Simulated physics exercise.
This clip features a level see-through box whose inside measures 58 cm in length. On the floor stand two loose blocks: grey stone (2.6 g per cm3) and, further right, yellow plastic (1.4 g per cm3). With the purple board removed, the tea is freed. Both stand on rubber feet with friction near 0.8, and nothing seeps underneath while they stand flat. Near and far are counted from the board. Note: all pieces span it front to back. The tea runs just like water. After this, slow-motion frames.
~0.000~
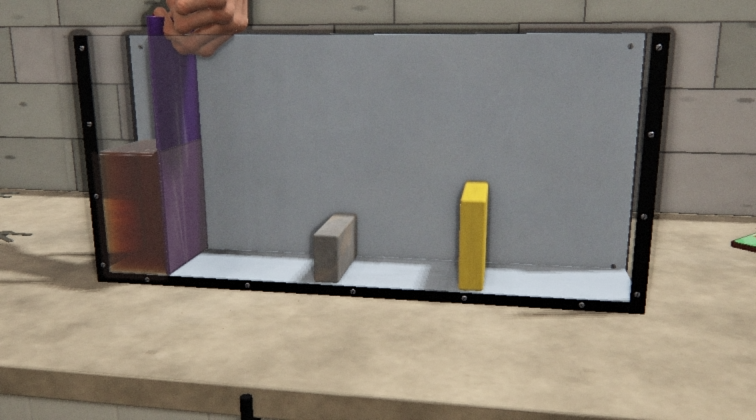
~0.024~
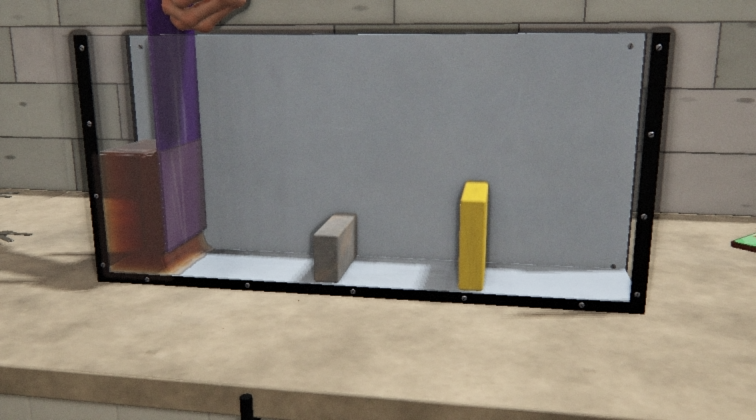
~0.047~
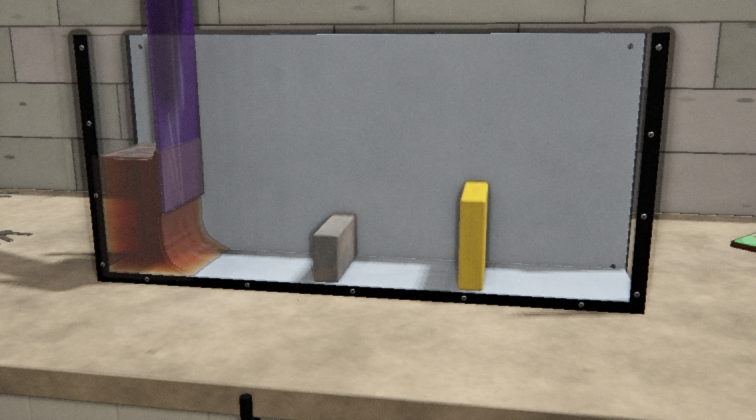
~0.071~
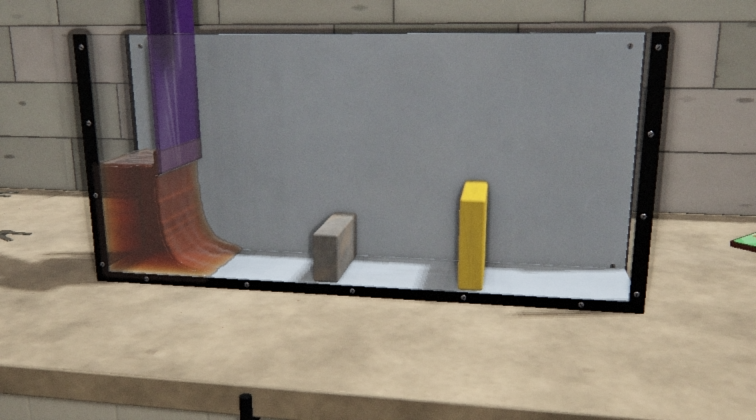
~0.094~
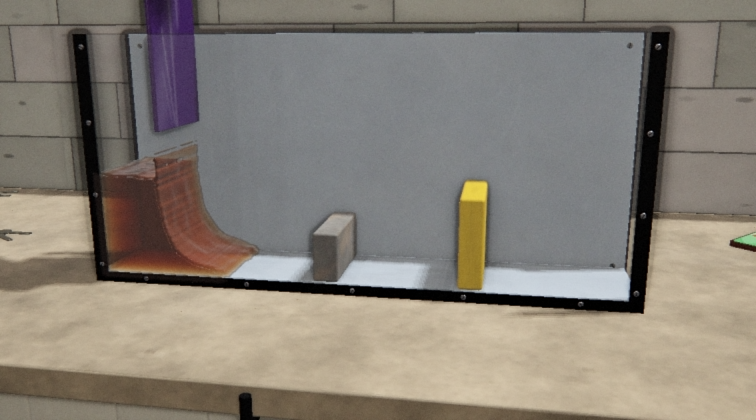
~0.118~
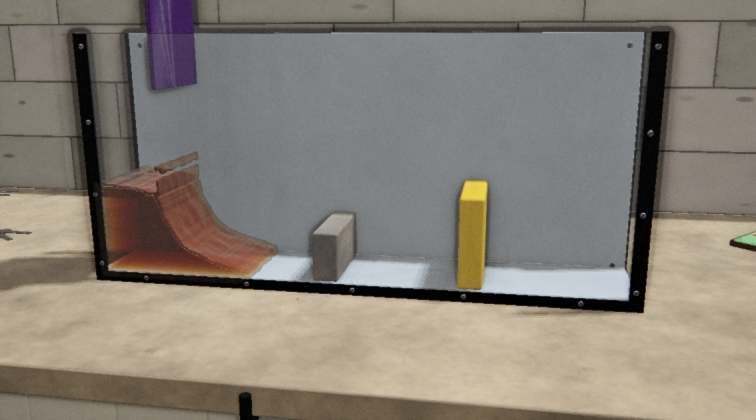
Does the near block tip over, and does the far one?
Result: The first block comes down. The second weathers it.
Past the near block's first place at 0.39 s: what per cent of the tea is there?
About 38 in a hundred, I'd say.
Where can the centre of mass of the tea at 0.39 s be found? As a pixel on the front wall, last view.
Roughly at pixel (269, 243).
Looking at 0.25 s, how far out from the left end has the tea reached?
It has got out to near 26 cm from the left end.
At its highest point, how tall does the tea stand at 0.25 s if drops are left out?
About 11.0 cm.
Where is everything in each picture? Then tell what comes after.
The surface at the left wall is at (105, 154); the front along the floor is at (165, 272); the board's lower edge is at (168, 273); the near block's top is at (325, 238); the far block's top is at (473, 205), in the first frame.
The surface at the left wall is at (105, 155); the front along the floor is at (177, 273); the board's lower edge is at (166, 251), in the second frame.
The surface at the left wall is at (105, 158); the front along the floor is at (191, 274); the board's lower edge is at (163, 212), in the third frame.
The surface at the left wall is at (106, 165); the front along the floor is at (208, 274); the board's lower edge is at (159, 172), in the fourth frame.
The surface at the left wall is at (106, 175); the front along the floor is at (227, 275); the board's lower edge is at (156, 130), in the fifth frame.
The surface at the left wall is at (107, 186); the front along the floor is at (248, 276); the board is clear; the near block's top is at (324, 237); the far block's top is at (472, 204), in the sixth frame.
After 0.25 s the front has run 25 cm from the left wall, the near block is upright and the far block is upright.
After 0.39 s the near block leans 61° and the far block is upright.
After 0.64 s the near block lies flat and the far block is upright.
In the end the near block lies flat and the far block is upright; 0 per cent of the tea is past where the far block first stood.
